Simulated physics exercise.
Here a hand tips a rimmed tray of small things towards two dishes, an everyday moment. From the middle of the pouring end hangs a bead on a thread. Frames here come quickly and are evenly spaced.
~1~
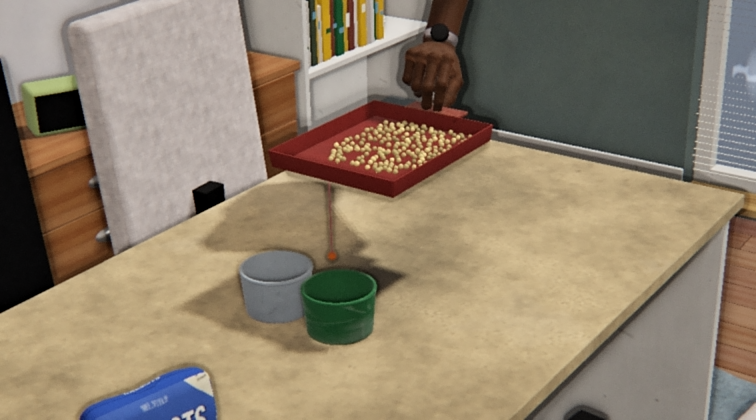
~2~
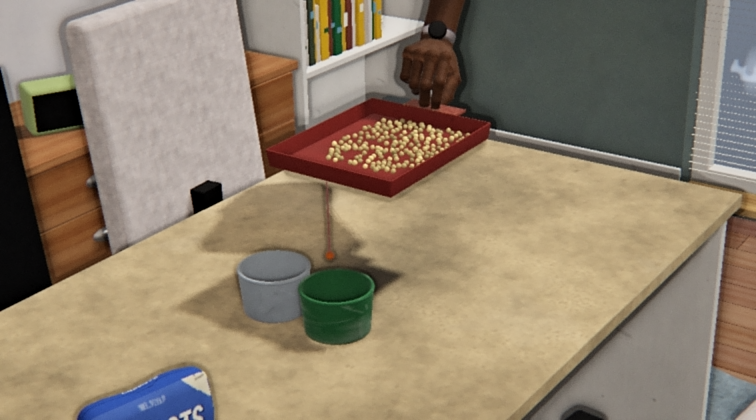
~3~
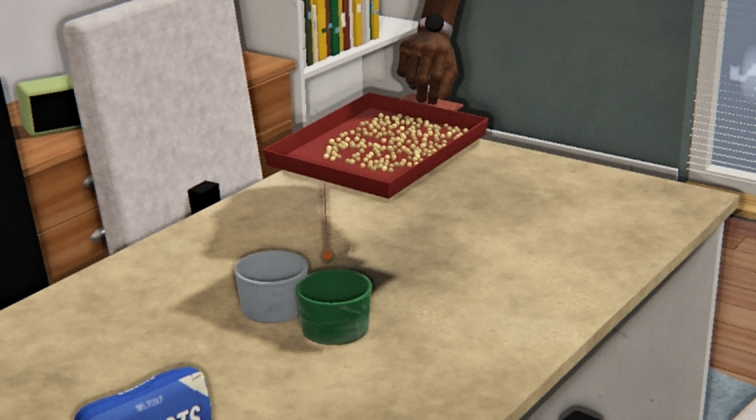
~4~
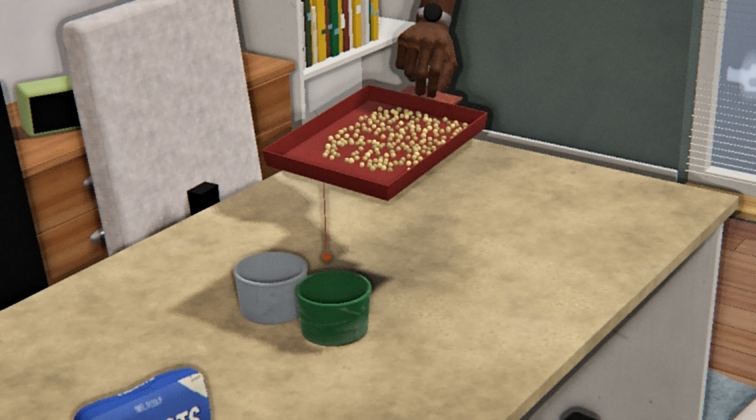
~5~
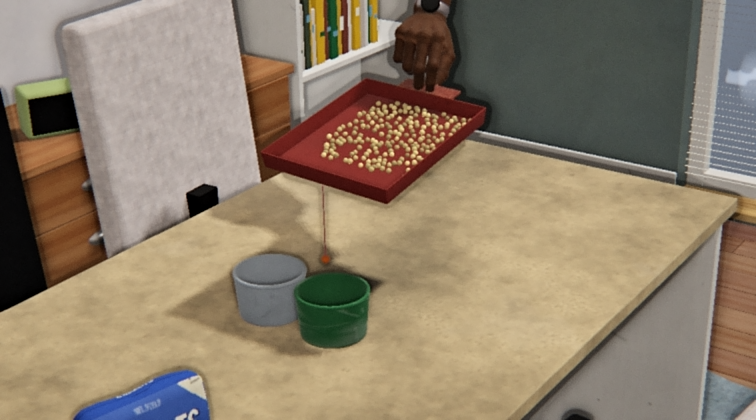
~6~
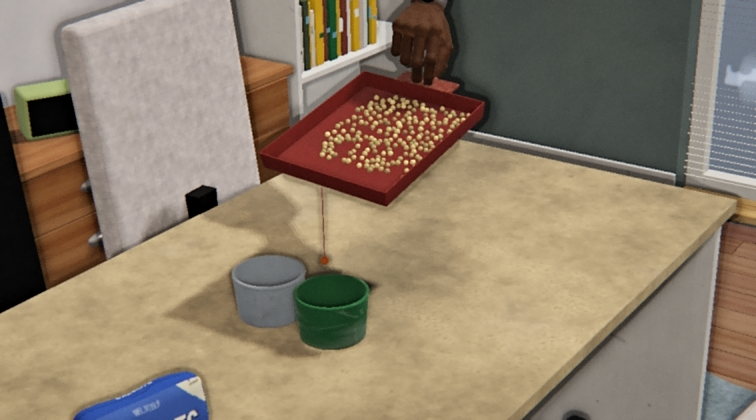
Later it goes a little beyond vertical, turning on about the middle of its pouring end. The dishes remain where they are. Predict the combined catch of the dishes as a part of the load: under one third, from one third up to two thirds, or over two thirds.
Predicted combined catch: One third up to two thirds.
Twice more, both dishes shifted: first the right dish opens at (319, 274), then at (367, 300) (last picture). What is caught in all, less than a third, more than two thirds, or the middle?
First below one third, then over two thirds.
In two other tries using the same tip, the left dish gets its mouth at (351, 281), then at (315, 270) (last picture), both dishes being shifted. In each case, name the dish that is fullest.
With the first placement it's the one to the left, with the second it's the one to the right.
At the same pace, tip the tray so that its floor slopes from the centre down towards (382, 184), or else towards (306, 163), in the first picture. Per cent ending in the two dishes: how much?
Roughly 0 per cent, and 10 per cent.
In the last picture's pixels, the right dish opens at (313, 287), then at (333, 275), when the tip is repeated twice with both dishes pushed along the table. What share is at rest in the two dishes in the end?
Close to 20 in a hundred, then close to 10 in a hundred.
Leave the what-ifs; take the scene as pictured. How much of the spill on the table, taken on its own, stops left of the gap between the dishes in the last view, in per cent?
About 10 percent of the spill.
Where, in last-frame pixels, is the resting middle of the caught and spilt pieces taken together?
I'd say the middle ends up at about (350, 341).
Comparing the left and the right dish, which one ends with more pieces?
Noted: The right-placed one ends with more.
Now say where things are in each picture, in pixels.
Corners of the pouring end at (271, 150) and (393, 180), level; middle of the load at (404, 149), soya beans; left dish at (254, 297); right dish at (317, 318); bead on its thread at (332, 256), in the first picture.
Corners of the pouring end at (269, 149) and (391, 180), level; middle of the load at (402, 147), in the second picture.
Corners of the pouring end at (266, 149) and (388, 181), tipped barely, lowest at the right corner; middle of the load at (399, 145), in the third picture.
Corners of the pouring end at (265, 150) and (387, 184), tipped a little, lowest at the right corner; middle of the load at (398, 141), in the fourth picture.
Corners of the pouring end at (264, 151) and (386, 188), tipped a little, lowest at the right corner; middle of the load at (397, 139), in the fifth picture.
Corners of the pouring end at (262, 152) and (385, 191), tipped a little, lowest at the right corner; middle of the load at (395, 136); left dish at (247, 302); right dish at (310, 323), in the sixth picture.
Soon after the last picture, tray tipped steeply; all on the tray.
A little later, tray tipped right over; all on the tray.
Later still, tray tipped past a quarter turn; about half in the right dish; about half outside both.
At rest, tray tipped past a quarter turn; about half in the right dish; none in the left dish; about half outside both.
